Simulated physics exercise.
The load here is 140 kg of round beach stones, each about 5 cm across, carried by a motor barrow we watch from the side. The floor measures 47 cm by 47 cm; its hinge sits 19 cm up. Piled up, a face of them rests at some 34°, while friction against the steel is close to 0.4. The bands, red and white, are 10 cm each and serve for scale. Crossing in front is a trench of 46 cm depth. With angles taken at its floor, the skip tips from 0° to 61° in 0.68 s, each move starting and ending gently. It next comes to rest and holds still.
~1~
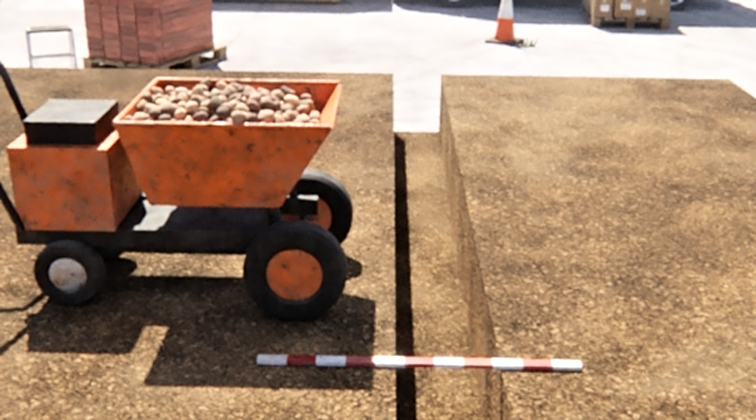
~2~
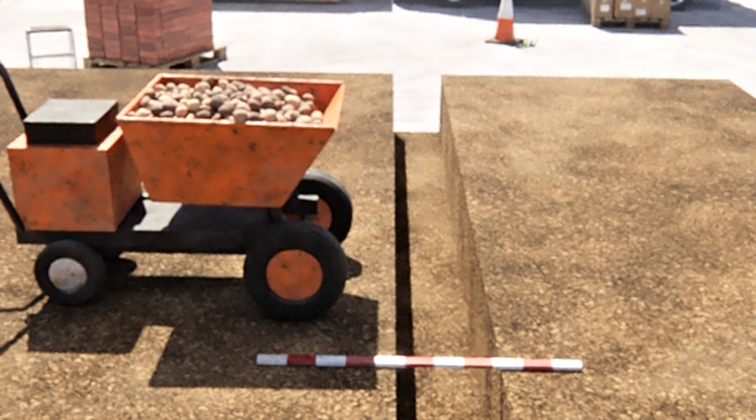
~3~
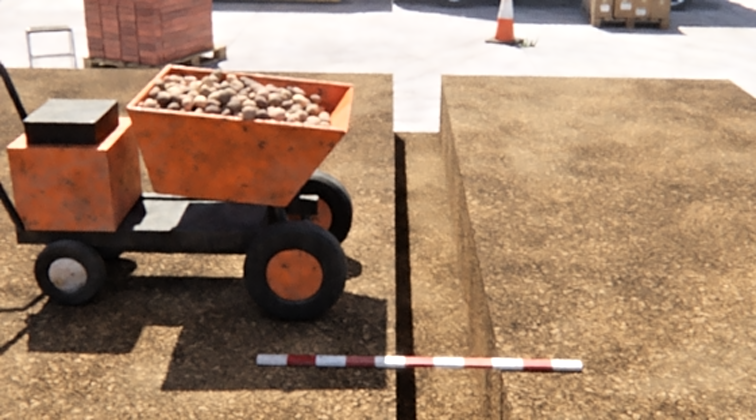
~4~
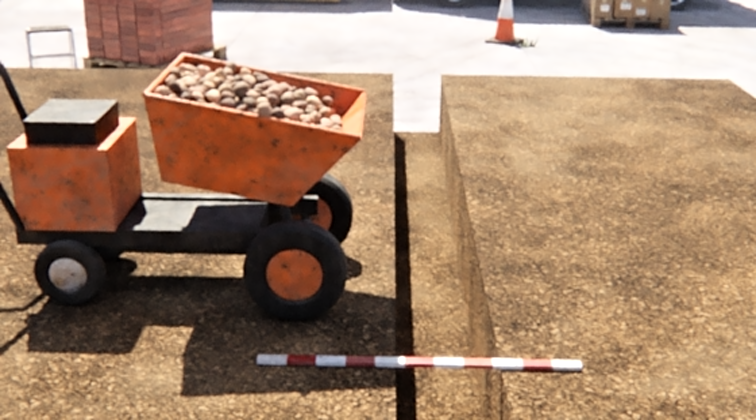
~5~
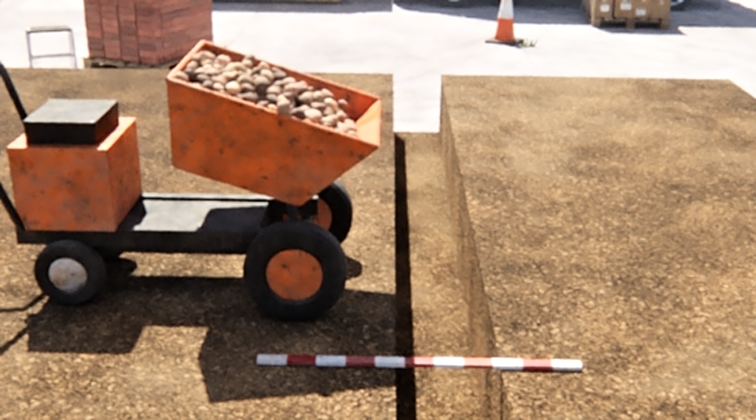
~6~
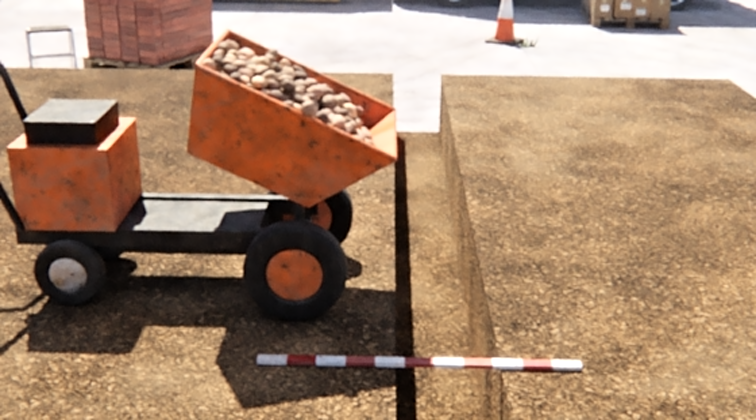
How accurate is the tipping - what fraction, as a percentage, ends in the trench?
Close to 25 in every hundred.
Then, 0.2 s after the last picture the floor is at 51°, 100 % in the skip; the foremost stones are at (424, 178).
Then, 0.5 s after the last picture the floor is at 61°, 78 % in the skip, 10 % in the trench, 13 % past the trench; the foremost stones are at (540, 271).
Then, 0.8 s after the last picture the floor is at 61°, 45 % in the skip, 10 % in the trench, 45 % past the trench; the foremost stones are at (709, 277).
Then, 2.8 s after the last picture the floor is at 61°, 27 % in the skip, 25 % in the trench, 47 % past the trench; the foremost stones are past the picture's edge.
